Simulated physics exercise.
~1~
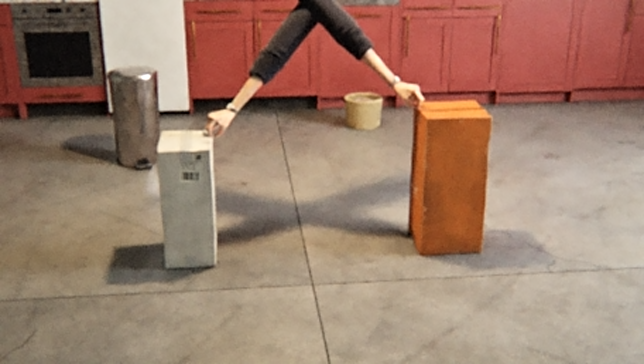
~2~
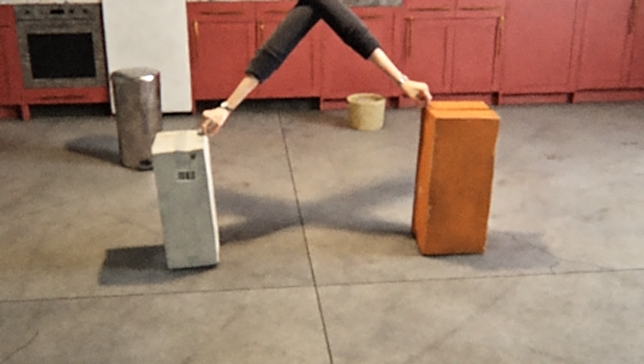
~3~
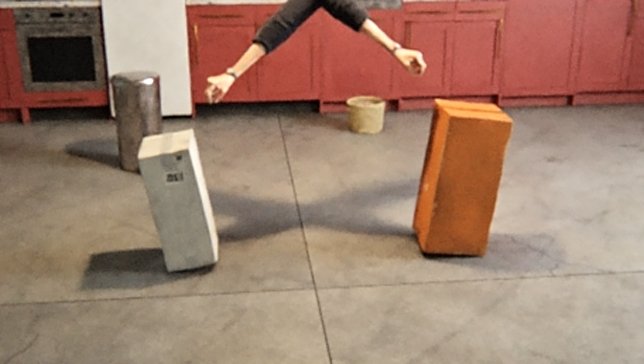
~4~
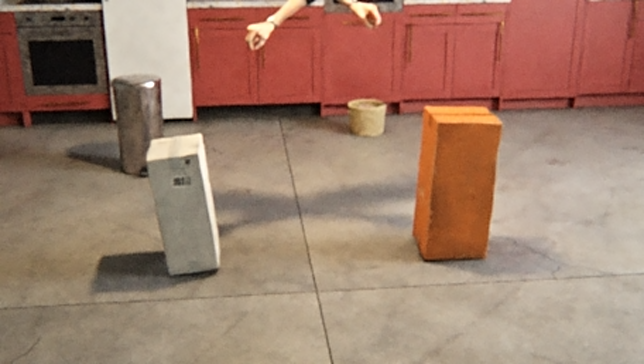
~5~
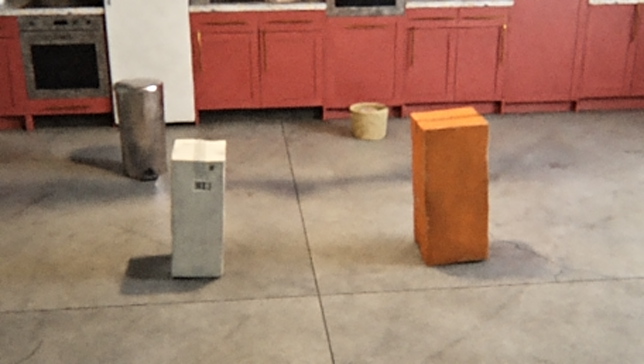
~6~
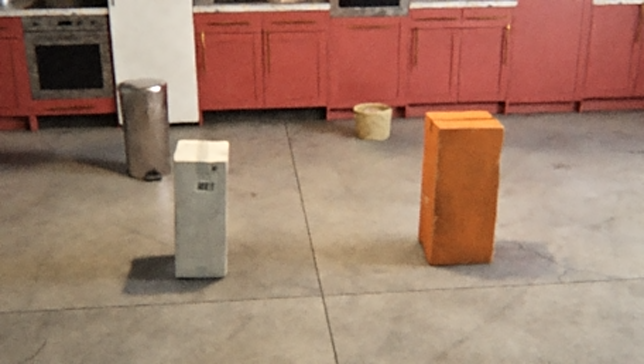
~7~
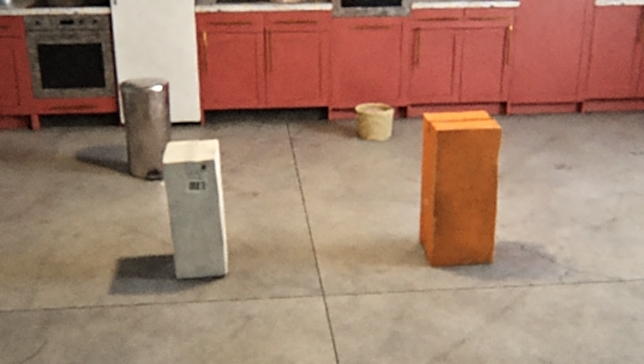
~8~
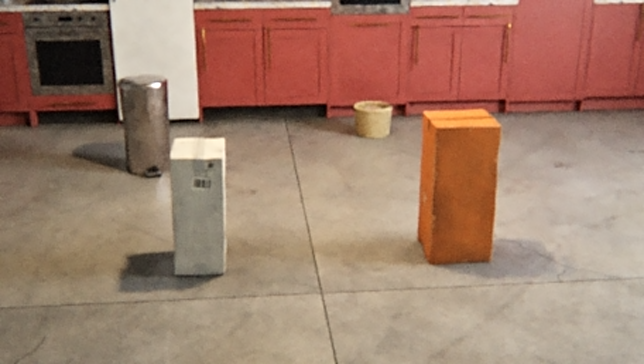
Two tall parcels, white and orange, rock after hands push their tops, then settle upright.
